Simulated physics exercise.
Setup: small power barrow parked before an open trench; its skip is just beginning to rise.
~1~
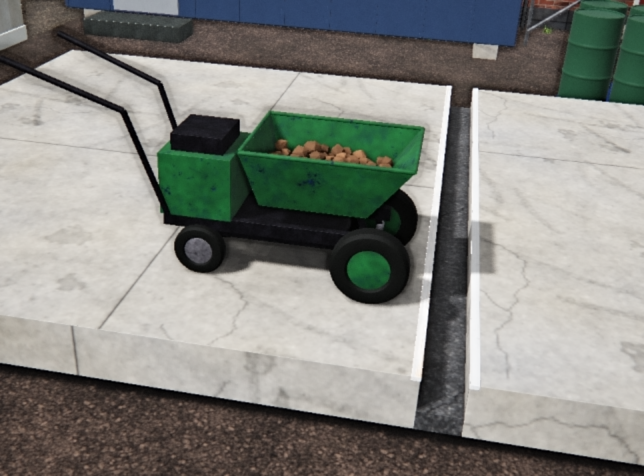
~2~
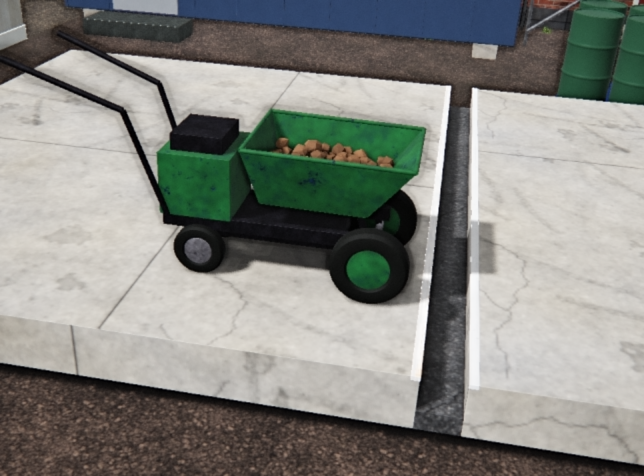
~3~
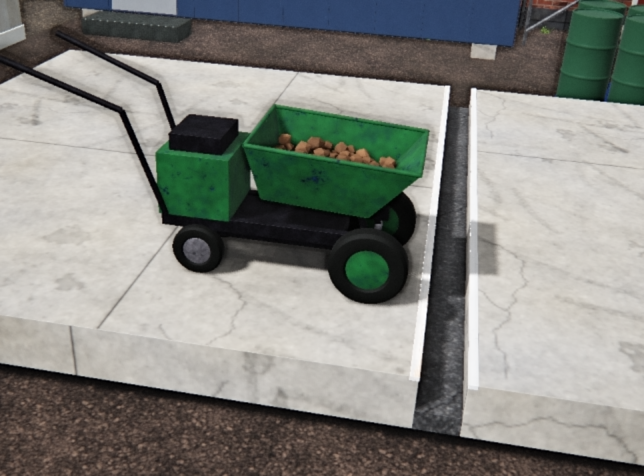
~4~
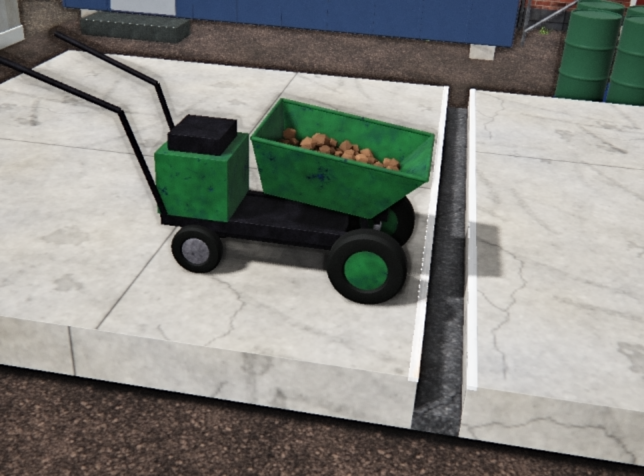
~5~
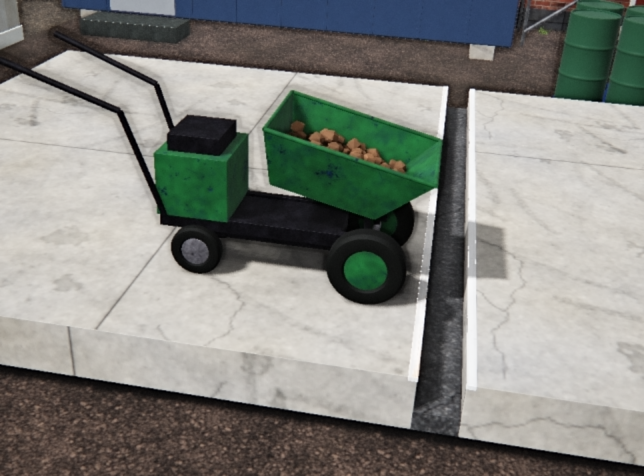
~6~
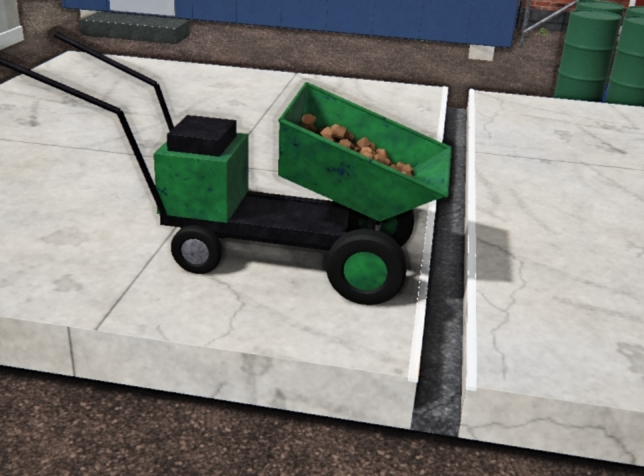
Green power barrow standing on pale cracked slabs beside a narrow trench, its skip of brown clods gradually tilting toward the right.
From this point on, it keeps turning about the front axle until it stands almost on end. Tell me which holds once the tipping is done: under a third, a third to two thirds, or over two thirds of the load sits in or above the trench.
It is under a third.
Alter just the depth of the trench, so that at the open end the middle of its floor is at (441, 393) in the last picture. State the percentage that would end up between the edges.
I'd put it at about 0 in a hundred.
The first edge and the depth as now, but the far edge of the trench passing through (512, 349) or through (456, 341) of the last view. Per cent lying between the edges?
Result, try 1: 60 in a hundred; try 2: 0 in a hundred.
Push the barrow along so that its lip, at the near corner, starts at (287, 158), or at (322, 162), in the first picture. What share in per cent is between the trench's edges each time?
That works out to 30 per cent for the first position and 60 per cent for the second.
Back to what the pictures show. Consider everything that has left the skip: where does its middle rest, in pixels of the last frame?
Near (519, 287), more or less.
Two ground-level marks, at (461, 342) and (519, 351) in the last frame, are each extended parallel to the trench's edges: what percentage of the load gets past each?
About 80 and 40 %.
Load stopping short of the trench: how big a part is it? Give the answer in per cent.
Roughly 0 in a hundred.
Soon, skip tipped steeply; all in the skip.
A while on, skip tipped right over; most in the skip; a small part beyond it.
Towards the end, skip tipped right over; about a third in the skip; about two thirds beyond it.
Finally, skip tipped right over; about a quarter in the skip; none in or heaped over the trench; most beyond it.
